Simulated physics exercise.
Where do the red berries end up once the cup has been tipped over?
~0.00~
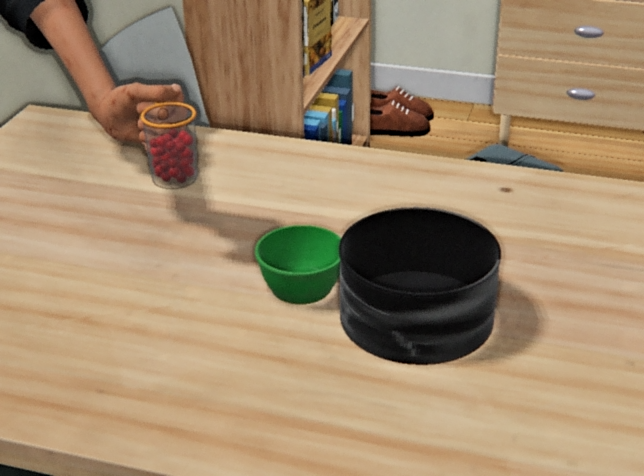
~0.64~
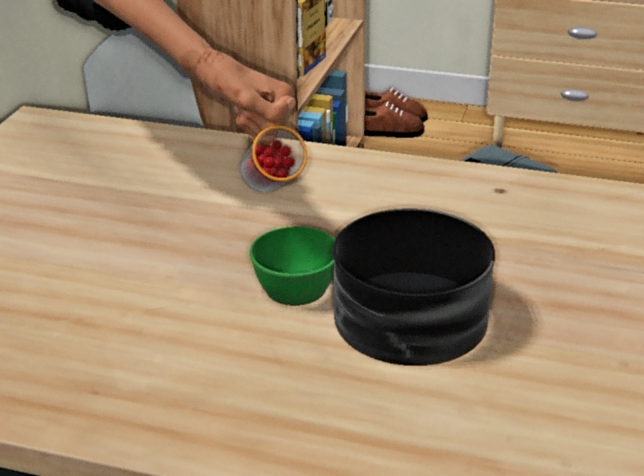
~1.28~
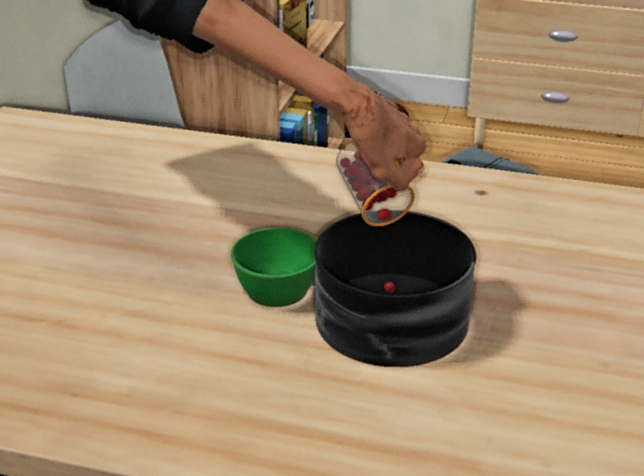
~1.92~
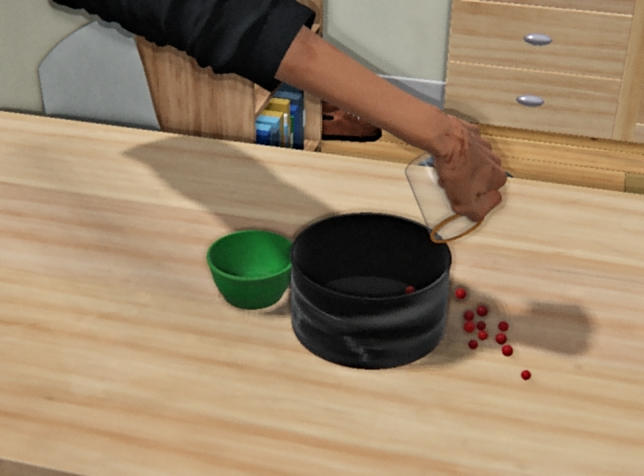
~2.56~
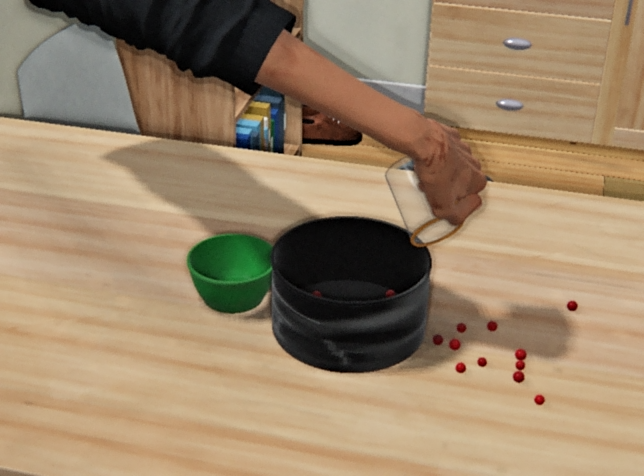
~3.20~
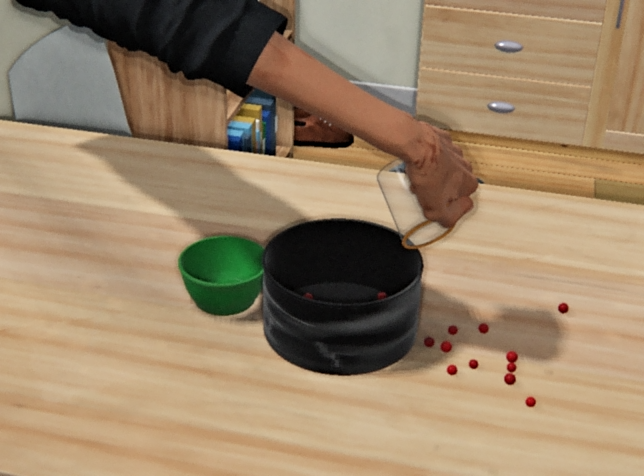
They end up in the black pot and on the table to its right, with a fair share in each place. The green bowl gets none that can be seen.
